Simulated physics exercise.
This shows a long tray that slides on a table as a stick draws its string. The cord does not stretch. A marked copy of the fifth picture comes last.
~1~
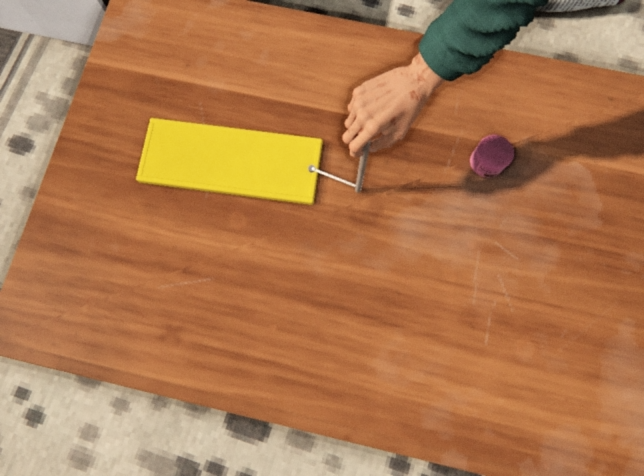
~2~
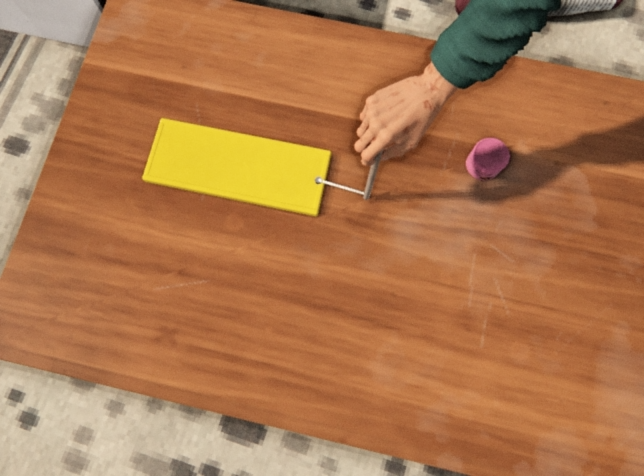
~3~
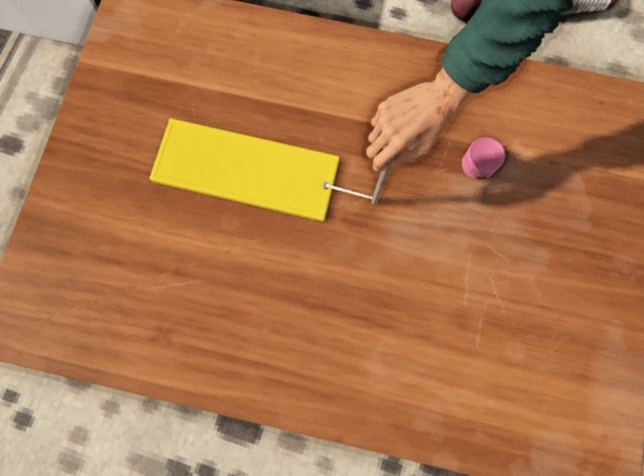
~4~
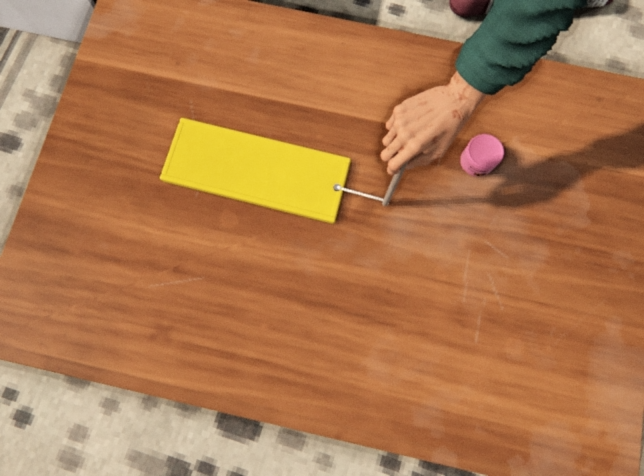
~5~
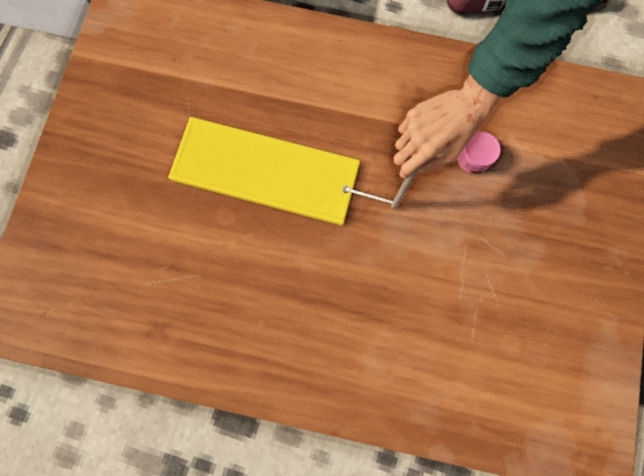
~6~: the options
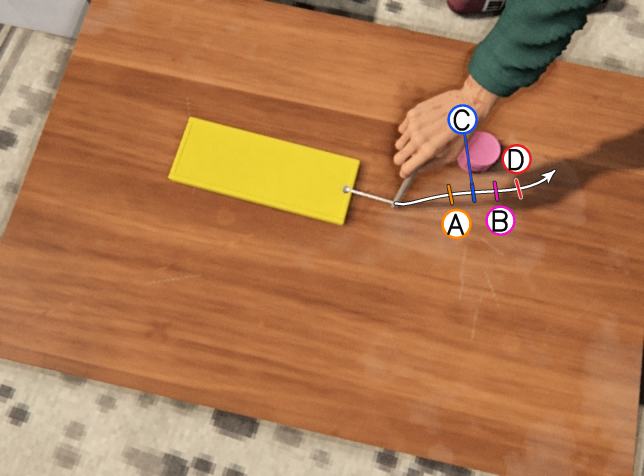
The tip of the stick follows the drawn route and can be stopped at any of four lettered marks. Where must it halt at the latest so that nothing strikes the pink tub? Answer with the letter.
It should halt at B.
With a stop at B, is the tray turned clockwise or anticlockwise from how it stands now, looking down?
Anticlockwise.
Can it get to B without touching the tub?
For that mark, yes.
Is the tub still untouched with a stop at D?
For that mark, no.
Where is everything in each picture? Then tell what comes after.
Pink tub (491, 157); yellow tray (230, 159), in the first frame.
Yellow tray (237, 165); pink tub (487, 160), in the second frame.
Yellow tray (245, 168); pink tub (483, 160), in the third frame.
Yellow tray (256, 168); pink tub (481, 156), in the fourth frame.
Yellow tray (265, 169); pink tub (478, 154), in the fifth frame.
On the marked copy, A at (450, 195); B at (496, 191); C at (473, 192); D at (519, 189); the route from (395, 203) via (478, 192) to (555, 171).
Following B. Soon after the start, foot of the stick (430, 199), middle of the tray (297, 175).
Later, foot of the stick (465, 194), middle of the tray (330, 179).
In the end, foot of the stick (495, 192), middle of the tray (361, 181); nothing has been touched.
As for the rest, A is safe but short; C is safe but short; D is too far, the tub has been hit.
